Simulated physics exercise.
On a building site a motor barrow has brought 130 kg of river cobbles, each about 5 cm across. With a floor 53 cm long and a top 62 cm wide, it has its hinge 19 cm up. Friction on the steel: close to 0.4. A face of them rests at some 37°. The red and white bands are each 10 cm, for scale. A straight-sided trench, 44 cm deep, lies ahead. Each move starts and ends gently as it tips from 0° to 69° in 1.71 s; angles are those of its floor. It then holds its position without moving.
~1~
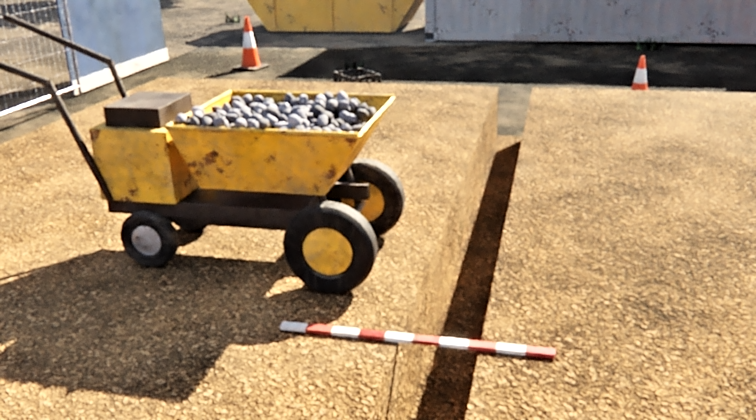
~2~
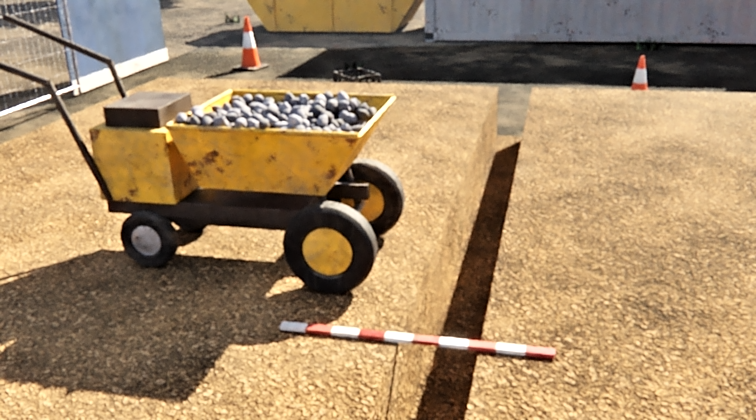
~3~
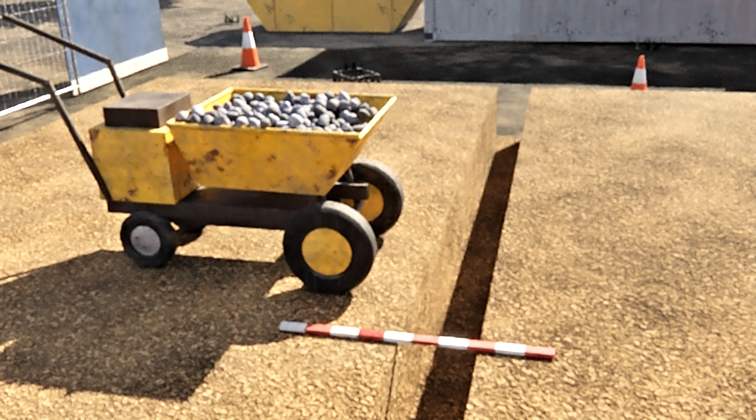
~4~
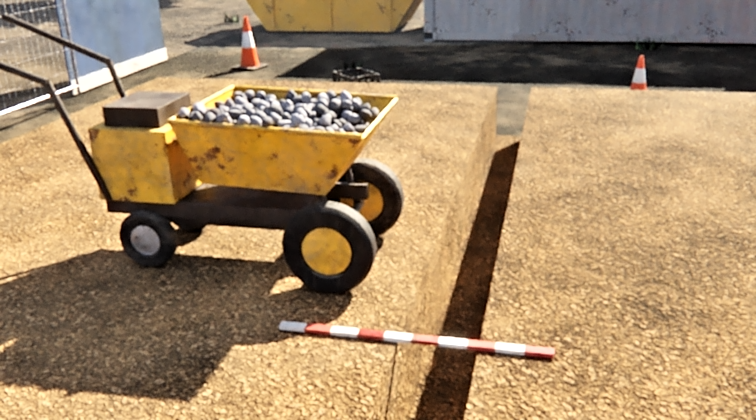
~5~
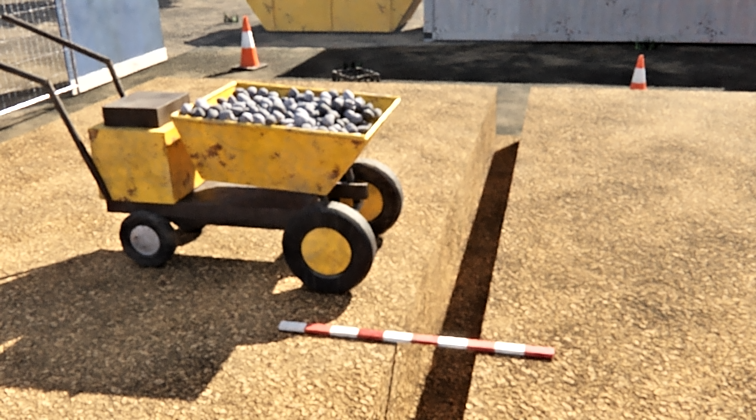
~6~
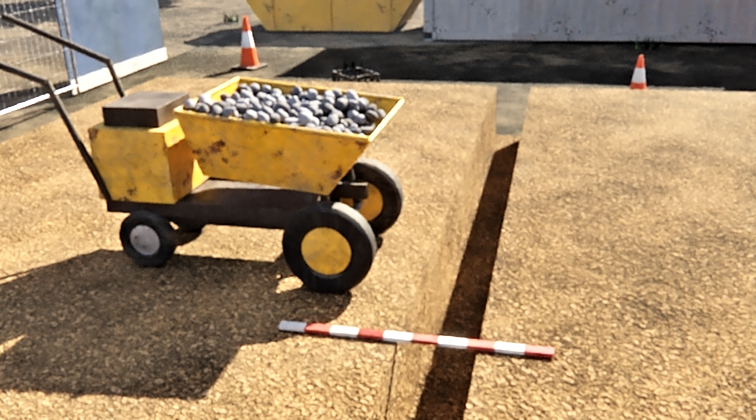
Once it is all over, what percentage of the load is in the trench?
Roughly 54 percent of the load is in the trench.
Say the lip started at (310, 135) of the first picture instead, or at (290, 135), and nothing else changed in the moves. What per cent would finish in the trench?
The first start gives about 95 per cent, the second about 95.
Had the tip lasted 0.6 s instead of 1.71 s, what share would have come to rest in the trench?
About 35%.
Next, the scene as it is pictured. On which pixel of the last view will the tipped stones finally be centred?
Centre estimate: Around (486, 319).
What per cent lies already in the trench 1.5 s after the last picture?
Close to 15 per cent has got there by then.
Then, 1.0 s after the last picture the floor is at 58°, 100 % in the skip; the foremost stones are at (469, 215).
Then, 1.5 s after the last picture the floor is at 69°, 59 % in the skip, 13 % in the trench, 28 % past the trench; the foremost stones are at (613, 291).
Then, 1.9 s after the last picture the floor is at 69°, 33 % in the skip, 21 % in the trench, 45 % past the trench; the foremost stones are at (711, 311).
Then, 3.8 s after the last picture the floor is at 69°, 3 % in the skip, 54 % in the trench, 44 % past the trench; the foremost stones are past the picture's edge.
